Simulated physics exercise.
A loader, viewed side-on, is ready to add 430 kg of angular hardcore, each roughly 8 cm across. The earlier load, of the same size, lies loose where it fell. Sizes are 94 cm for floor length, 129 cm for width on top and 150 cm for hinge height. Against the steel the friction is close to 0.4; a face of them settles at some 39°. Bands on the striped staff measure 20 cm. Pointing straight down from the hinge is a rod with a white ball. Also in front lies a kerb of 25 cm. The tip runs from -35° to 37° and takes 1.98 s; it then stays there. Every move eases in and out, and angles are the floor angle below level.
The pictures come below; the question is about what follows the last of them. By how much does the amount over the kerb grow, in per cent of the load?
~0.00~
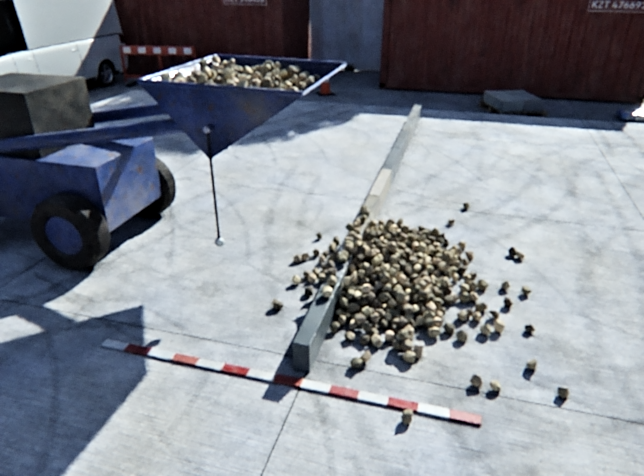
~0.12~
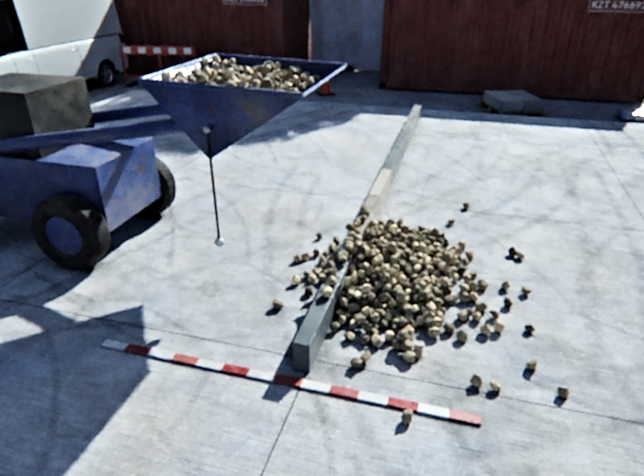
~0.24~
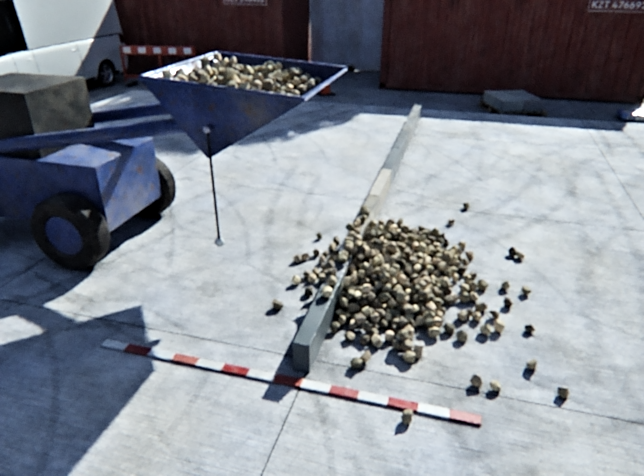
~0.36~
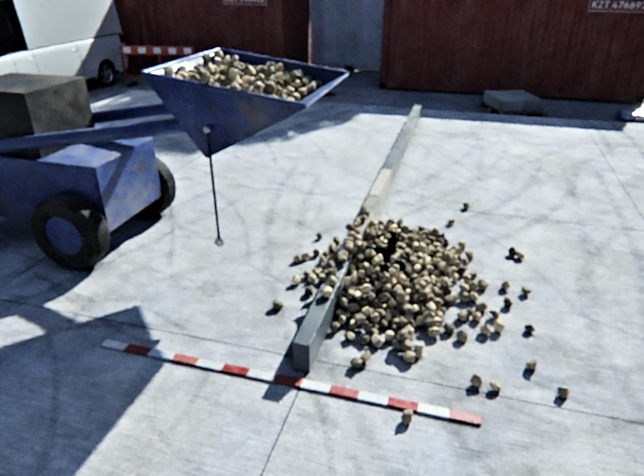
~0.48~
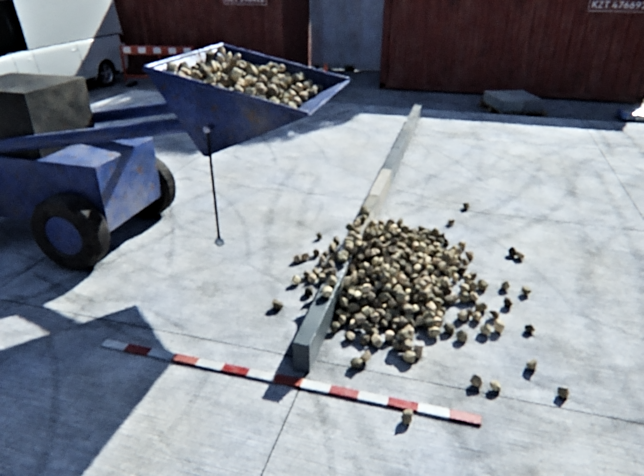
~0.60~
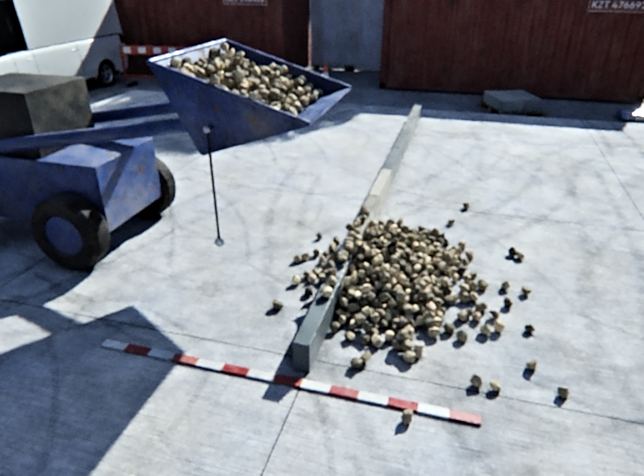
About 37 per cent.
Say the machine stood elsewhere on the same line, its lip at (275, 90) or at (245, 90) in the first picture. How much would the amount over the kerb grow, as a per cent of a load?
Near 5 per cent from the first place, 0 from the second.
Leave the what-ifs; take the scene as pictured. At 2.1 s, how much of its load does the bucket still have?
It holds some 50 percent.
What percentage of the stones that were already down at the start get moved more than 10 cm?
Roughly 5 percent.
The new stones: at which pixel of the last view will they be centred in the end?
Around (337, 254) in the last picture.
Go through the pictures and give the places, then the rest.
The first picture shows lip at (303, 94), floor tilted -35°, highest stones at (245, 66). The earlier load is highest near (345, 254), 30 cm above ground level, 7 % on this side of the kerb, 93 % over the kerb.
The second picture shows lip at (303, 96), floor tilted -34°, highest stones at (235, 66); the stones move at 0.0 m/s on average.
The third picture shows lip at (304, 100), floor tilted -32°, highest stones at (236, 65); the stones move at 0.1 m/s on average.
The fourth picture shows lip at (306, 106), floor tilted -29°, highest stones at (227, 62); the stones move at 0.1 m/s on average.
The fifth picture shows lip at (308, 114), floor tilted -24°, highest stones at (223, 58); the stones move at 0.2 m/s on average.
In the sixth picture, the bucket is at -19°, its lip at (310, 124); the top of the load is at (226, 55); the stones move at 0.2 m/s on average.
After 1.5 s the floor is at 26°; in per cent of one load, 99 in the bucket, 9 on this side of the kerb, 93 over the kerb; the foremost stones are at (523, 303).
After 2.1 s the floor is at 37°; in per cent of one load, 49 in the bucket, 55 on this side of the kerb, 96 over the kerb; the foremost stones are at (523, 303).
After 2.4 s the floor is at 37°; in per cent of one load, 14 in the bucket, 72 on this side of the kerb, 115 over the kerb; the foremost stones are at (523, 303).
After 5.2 s the floor is at 37°; in per cent of one load, 0 in the bucket, 70 on this side of the kerb, 130 over the kerb; the foremost stones are at (523, 303). Net gain over the kerb, 37.
